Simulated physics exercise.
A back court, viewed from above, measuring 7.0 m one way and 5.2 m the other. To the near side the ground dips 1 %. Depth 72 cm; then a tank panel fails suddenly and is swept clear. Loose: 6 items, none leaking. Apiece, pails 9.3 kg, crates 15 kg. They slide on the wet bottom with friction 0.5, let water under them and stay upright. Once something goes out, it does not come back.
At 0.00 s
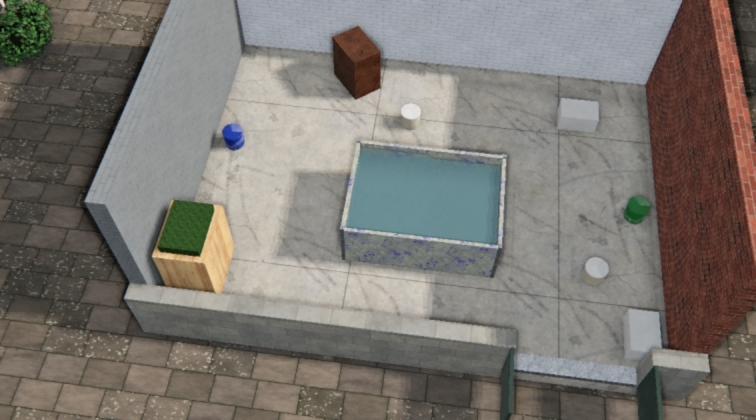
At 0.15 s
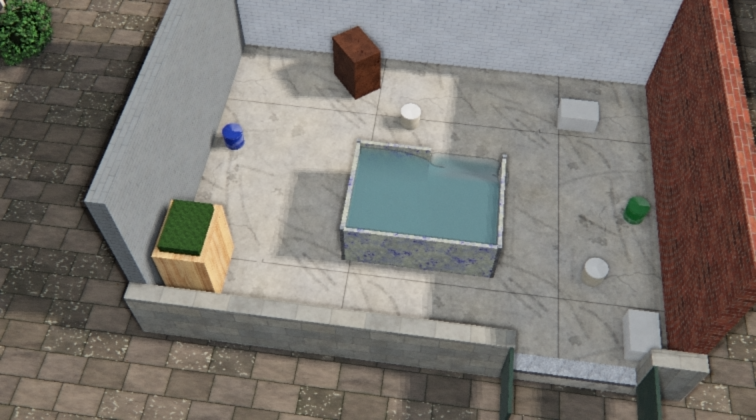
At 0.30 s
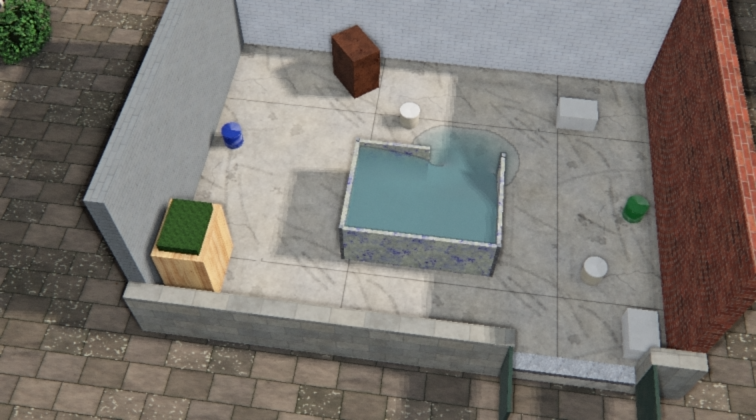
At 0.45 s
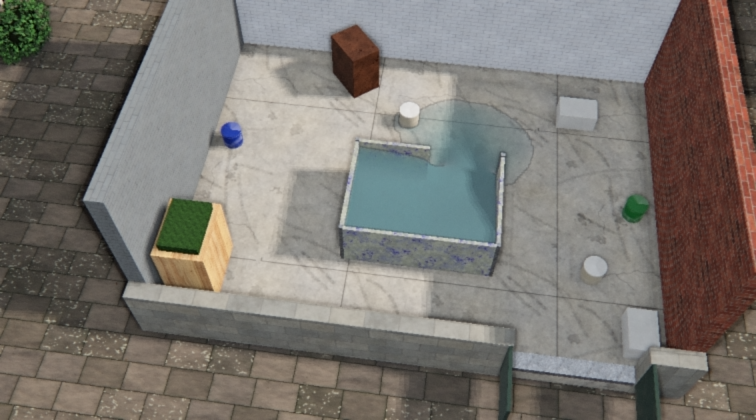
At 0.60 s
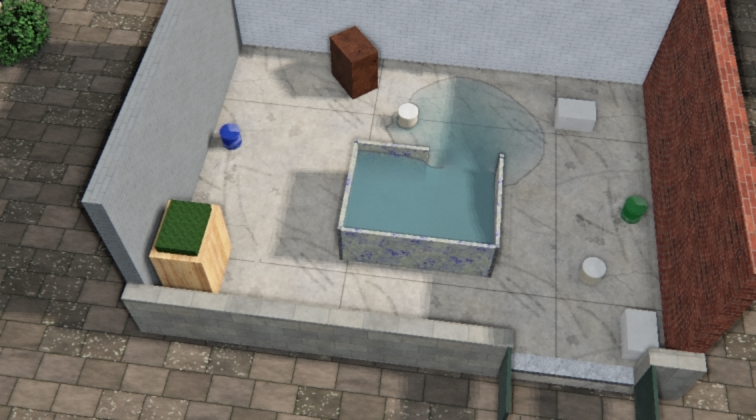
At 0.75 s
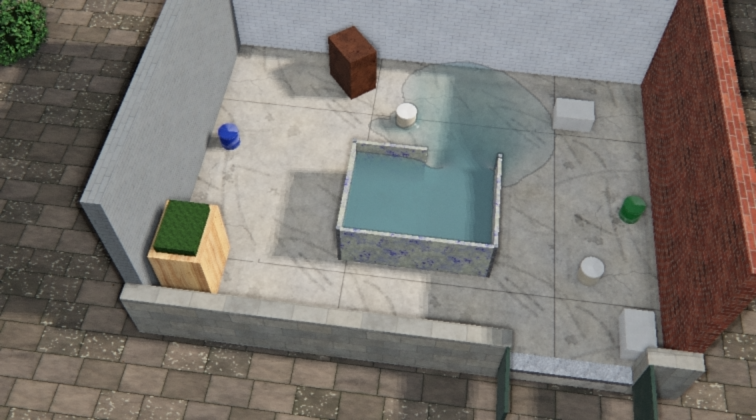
In a walled back court seen from above, a raised rectangular tank of water opens along its far side, and water spreads across the paving toward the back wall while the pails, blocks and boxes around it stay in place.
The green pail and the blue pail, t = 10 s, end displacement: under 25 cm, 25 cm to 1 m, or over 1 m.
As I see it, I'd say the green pail goes a long distance; I'd say the blue pail remains almost still.
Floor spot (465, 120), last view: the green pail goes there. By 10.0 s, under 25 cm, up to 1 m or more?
I'd say it lands far off.
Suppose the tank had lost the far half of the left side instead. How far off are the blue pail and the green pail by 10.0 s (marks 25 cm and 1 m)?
The blue pail is swept away, the green pail hardly moves.
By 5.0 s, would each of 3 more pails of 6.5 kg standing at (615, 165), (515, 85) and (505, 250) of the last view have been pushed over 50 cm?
From first to last: Surpasses it, surpasses it, does not reach it.
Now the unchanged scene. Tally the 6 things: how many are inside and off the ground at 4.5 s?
Then: 1.
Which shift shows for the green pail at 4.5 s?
Roughly 150 centimetres by that point.
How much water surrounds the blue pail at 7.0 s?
I'd put it at about 3 cm.
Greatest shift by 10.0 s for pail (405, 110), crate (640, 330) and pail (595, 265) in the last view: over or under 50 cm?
In sequence - stayed below the line; crossed the line; crossed the line.
After 2.0 s the green pail is near (635, 204), 0.0 m from its start, aground; the blue pail is near (228, 131), 0.0 m from its start, aground; 0 of 6 are out; 1 afloat.
After 4.5 s the green pail is near (622, 293), 1.5 m from its start, aground; the blue pail is near (228, 131), 0.0 m from its start, aground; 0 of 6 are out; 1 afloat.
After 7.0 s the green pail has gone out; the blue pail is near (228, 131), 0.0 m from its start, aground; 3 of 6 are out; 1 afloat.
After 10.0 s the green pail has gone out; the blue pail is near (228, 131), 0.0 m from its start, aground; 4 of 6 are out; 0 afloat.
